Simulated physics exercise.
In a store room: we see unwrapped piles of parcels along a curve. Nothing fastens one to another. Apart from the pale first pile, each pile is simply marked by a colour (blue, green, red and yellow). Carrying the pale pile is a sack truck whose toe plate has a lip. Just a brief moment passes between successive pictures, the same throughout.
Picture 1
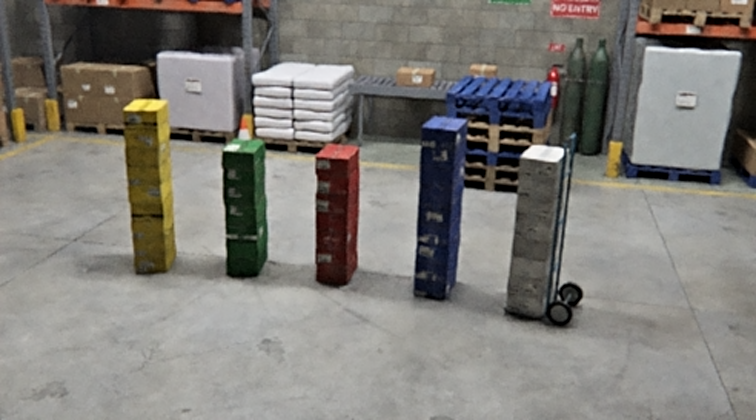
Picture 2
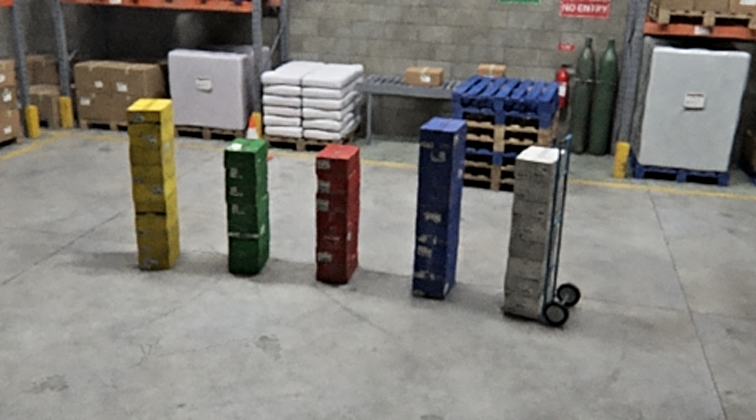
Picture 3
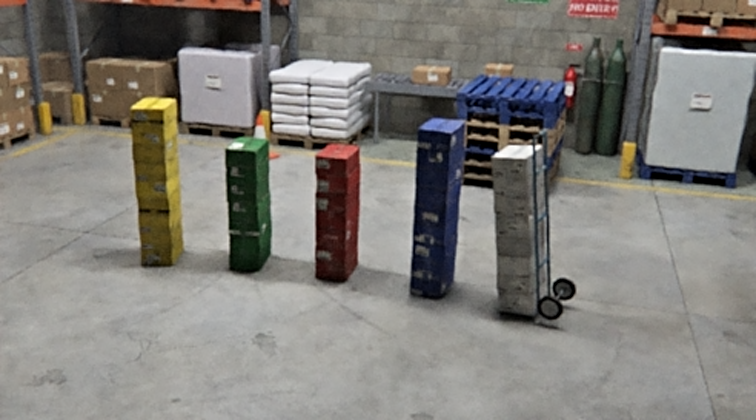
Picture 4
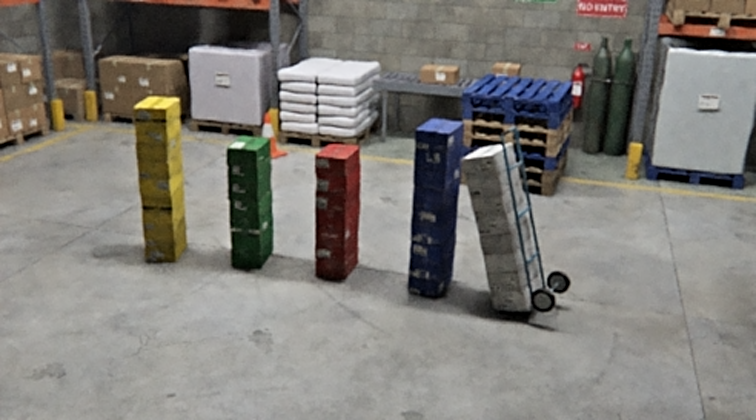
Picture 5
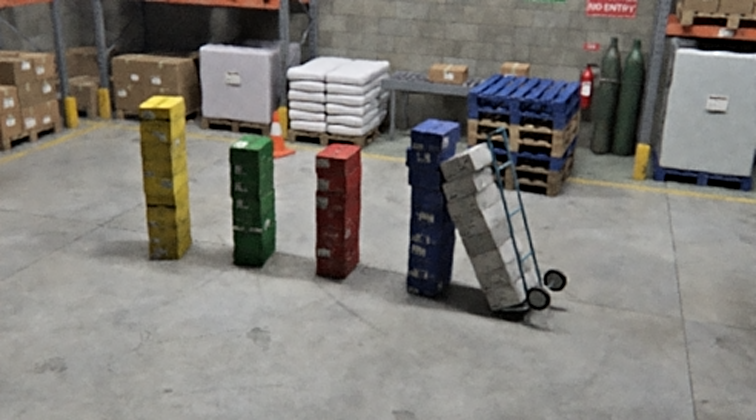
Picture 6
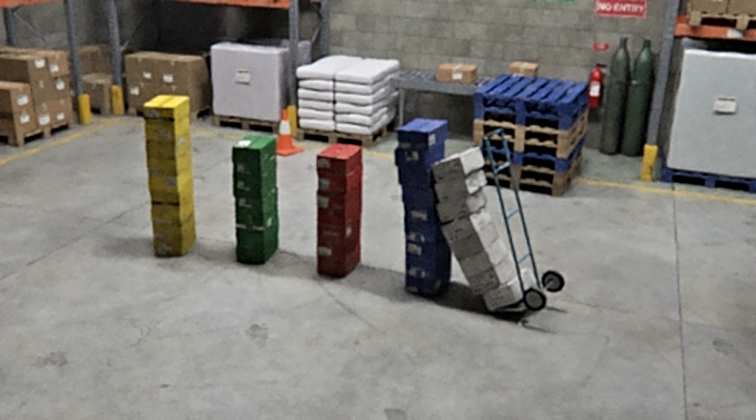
The white stack of boxes on a hand truck tilted left toward the tall blue stack, which then shifted and leaned slightly left, while the red, green and yellow stacks stayed standing.
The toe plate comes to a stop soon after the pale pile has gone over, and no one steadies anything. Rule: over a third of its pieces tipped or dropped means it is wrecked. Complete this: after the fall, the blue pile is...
It is wrecked.
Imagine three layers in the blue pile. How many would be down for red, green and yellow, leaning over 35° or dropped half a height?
Red 0, green 0, yellow 0.
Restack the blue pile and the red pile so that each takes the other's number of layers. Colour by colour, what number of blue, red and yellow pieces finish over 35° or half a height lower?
Blue 7, red 8, yellow 8.
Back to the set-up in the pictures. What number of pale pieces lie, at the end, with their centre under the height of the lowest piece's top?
Count = 2.
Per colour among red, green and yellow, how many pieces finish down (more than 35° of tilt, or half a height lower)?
Red 6, green 6, yellow 8.
Shortly afterwards, 8 of the pale pile down; 3 of the 9 blue parcels down (3 of 32 in all colours); top blue parcel tilted clearly, half its height lower; top red parcel half its height from its place.
Next, 8 of the pale pile down; 9 of the 9 blue parcels down (15 of 32 in all colours); top blue parcel tilted steeply, some four heights lower; top red parcel tilted clearly, about its own height lower.
Some moments later, 8 of the pale pile down; 9 of the 9 blue parcels down (29 of 32 in all colours); top blue parcel upside down; top yellow parcel tilted steeply, some two heights lower.
In the end, 8 of the pale pile down; 9 of the 9 blue parcels down (29 of 32 in all colours); top blue parcel upside down; top yellow parcel upside down. From the last view, middles, top blue parcel near (273, 214).
